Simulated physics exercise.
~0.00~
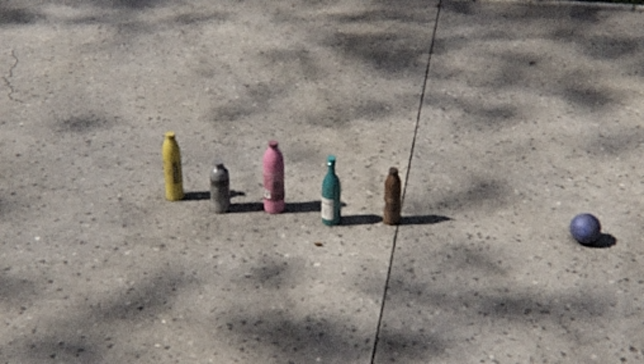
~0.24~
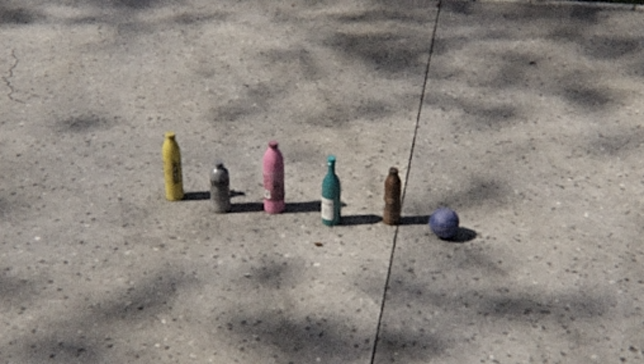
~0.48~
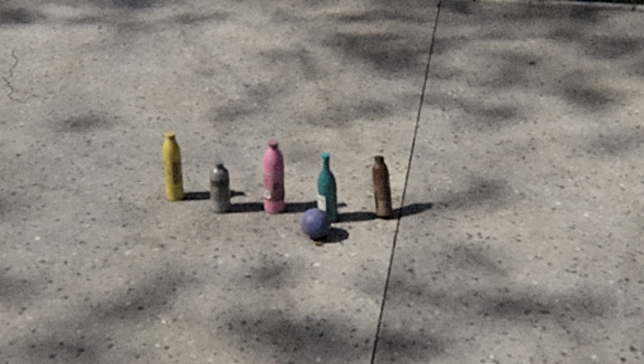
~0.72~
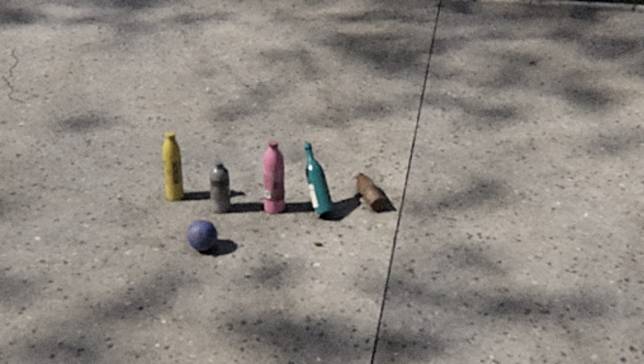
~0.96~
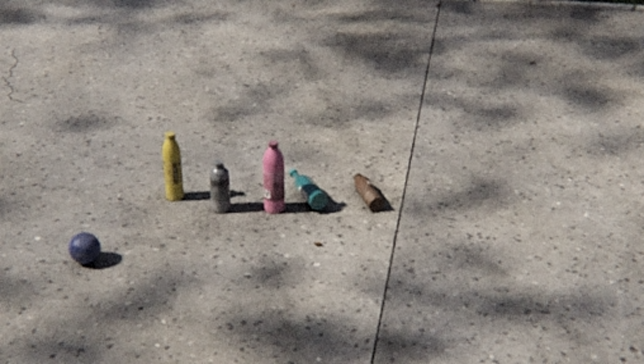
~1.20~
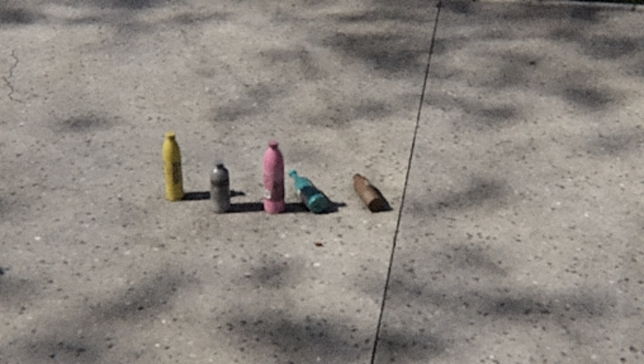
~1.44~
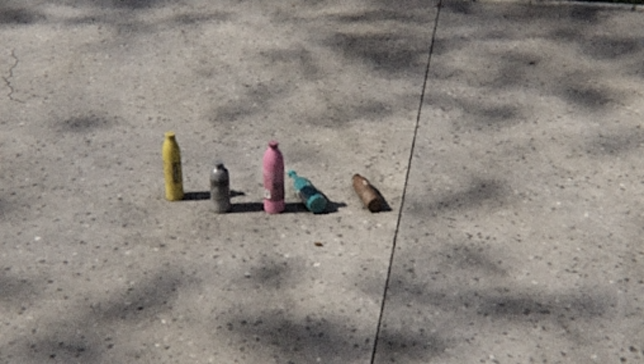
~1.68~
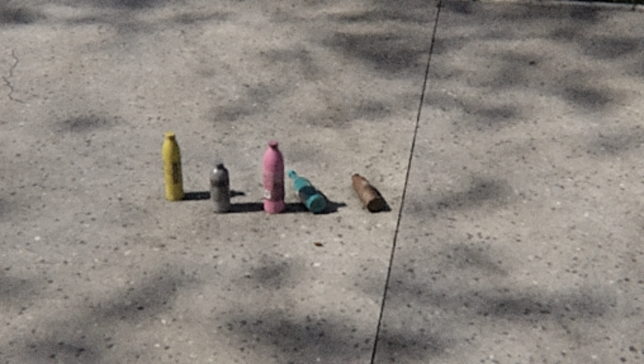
A blue ball rolls in from the right across speckled, shadow-dappled pavement, seen from a still, raised viewpoint. Ahead of it five bottles stand in a loose row, yellow at the left, then grey, pink, turquoise and brown. The ball reaches the brown bottle, which tips, and passes close in front of the turquoise one. As it rolls on leftward, the brown bottle drops onto its side and the turquoise bottle leans, then topples too. The ball leaves at the left, and the yellow, grey and pink bottles remain upright beside the two fallen ones.
